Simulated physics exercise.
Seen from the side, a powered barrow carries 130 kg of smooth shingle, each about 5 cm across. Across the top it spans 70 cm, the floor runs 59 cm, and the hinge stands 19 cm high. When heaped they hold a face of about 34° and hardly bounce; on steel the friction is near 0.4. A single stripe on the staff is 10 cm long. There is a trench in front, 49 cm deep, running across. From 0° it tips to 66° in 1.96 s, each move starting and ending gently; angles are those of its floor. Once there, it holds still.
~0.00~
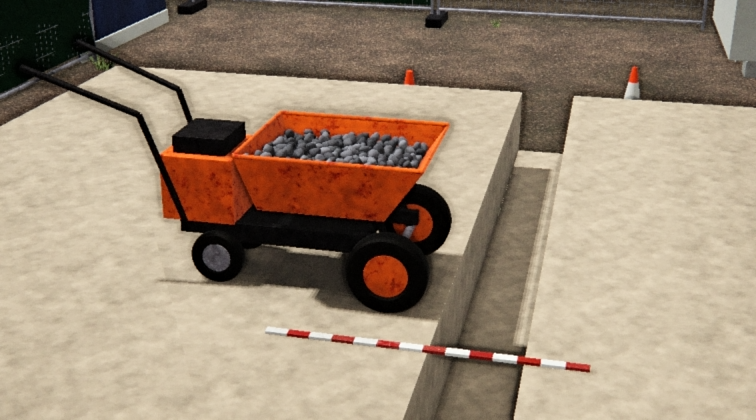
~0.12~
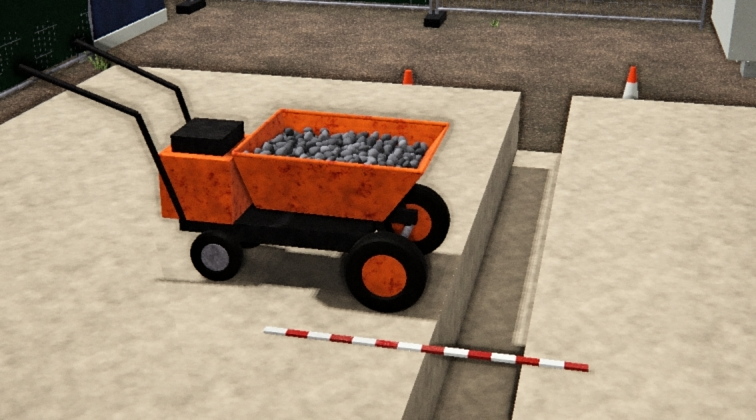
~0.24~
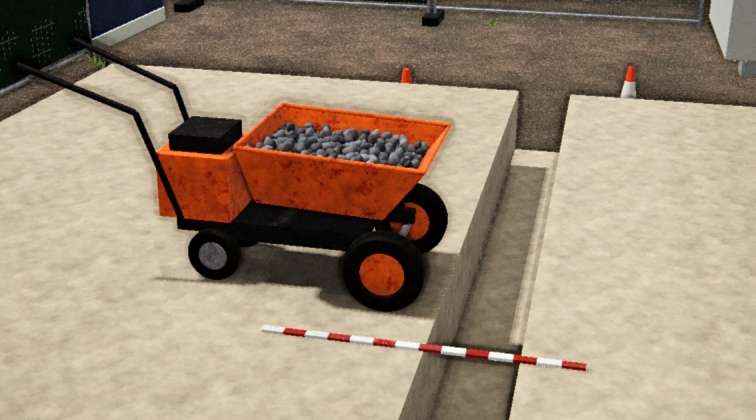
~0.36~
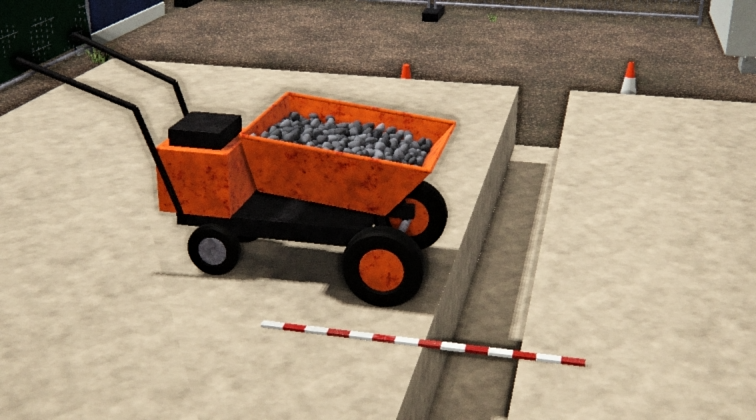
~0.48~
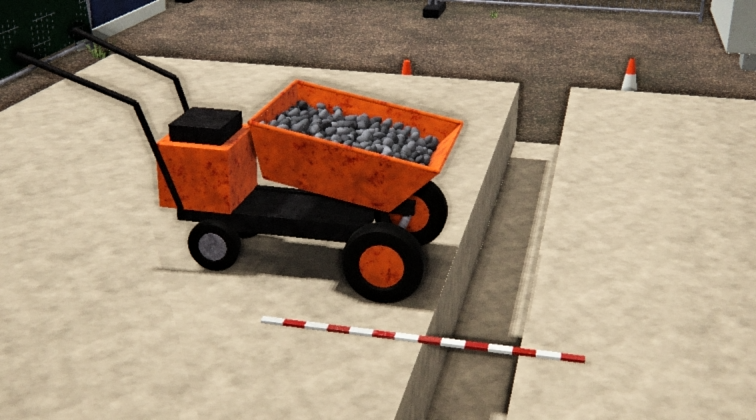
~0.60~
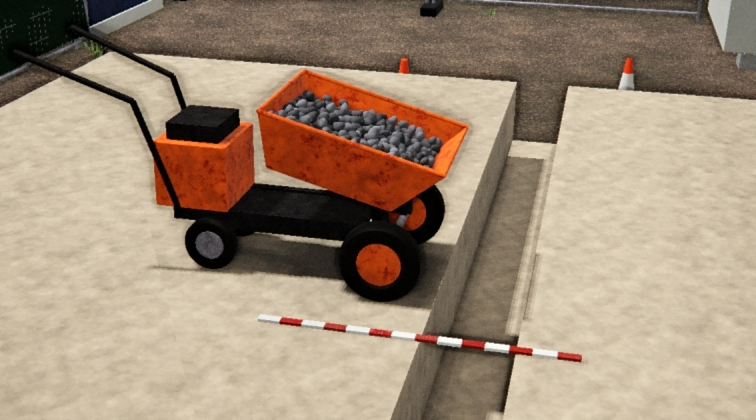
Orange powered barrow standing beside a trench, its tray of grey stones slowly tilting up at the back toward the right.
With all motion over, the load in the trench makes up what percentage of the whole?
It makes up about 51 percent of the whole load.
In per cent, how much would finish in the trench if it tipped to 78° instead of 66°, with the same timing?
In that case near 40 per cent.
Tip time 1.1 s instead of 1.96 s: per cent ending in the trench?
With that change, it comes to around 40 per cent.
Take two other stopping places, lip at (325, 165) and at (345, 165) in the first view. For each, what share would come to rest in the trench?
I'd expect some 85 per cent, then some 100.
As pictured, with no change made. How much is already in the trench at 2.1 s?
Some 15 per cent.
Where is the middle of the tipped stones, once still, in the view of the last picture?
About (519, 352).
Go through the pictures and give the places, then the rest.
In the first frame, the tray is at 0°, its lip at (423, 172); the top of the load is at (332, 144).
In the second frame, the tray is at 1°, its lip at (423, 172); the top of the load is at (324, 142); the stones move at 0.1 m/s on average.
In the third frame, lip at (425, 173), floor tilted 3°, highest stones at (306, 137); the stones move at 0.2 m/s on average.
In the fourth frame, lip at (431, 171), floor tilted 6°, highest stones at (305, 126); the stones move at 0.3 m/s on average.
In the fifth frame, lip at (439, 172), floor tilted 10°, highest stones at (301, 115); the stones move at 0.3 m/s on average.
In the sixth frame, lip at (445, 176), floor tilted 15°, highest stones at (305, 104); the stones move at 0.4 m/s on average.
After 1.5 s the floor is at 56°; 98 % in the tray, 1 % in the trench; the foremost stones are at (523, 245).
After 2.1 s the floor is at 66°; 47 % in the tray, 13 % in the trench, 40 % past the trench; the foremost stones are at (642, 294).
After 2.4 s the floor is at 66°; 25 % in the tray, 23 % in the trench, 51 % past the trench; the foremost stones are at (688, 286).
After 4.4 s the floor is at 66°; 0 % in the tray, 51 % in the trench, 49 % past the trench; the foremost stones are at (703, 288).
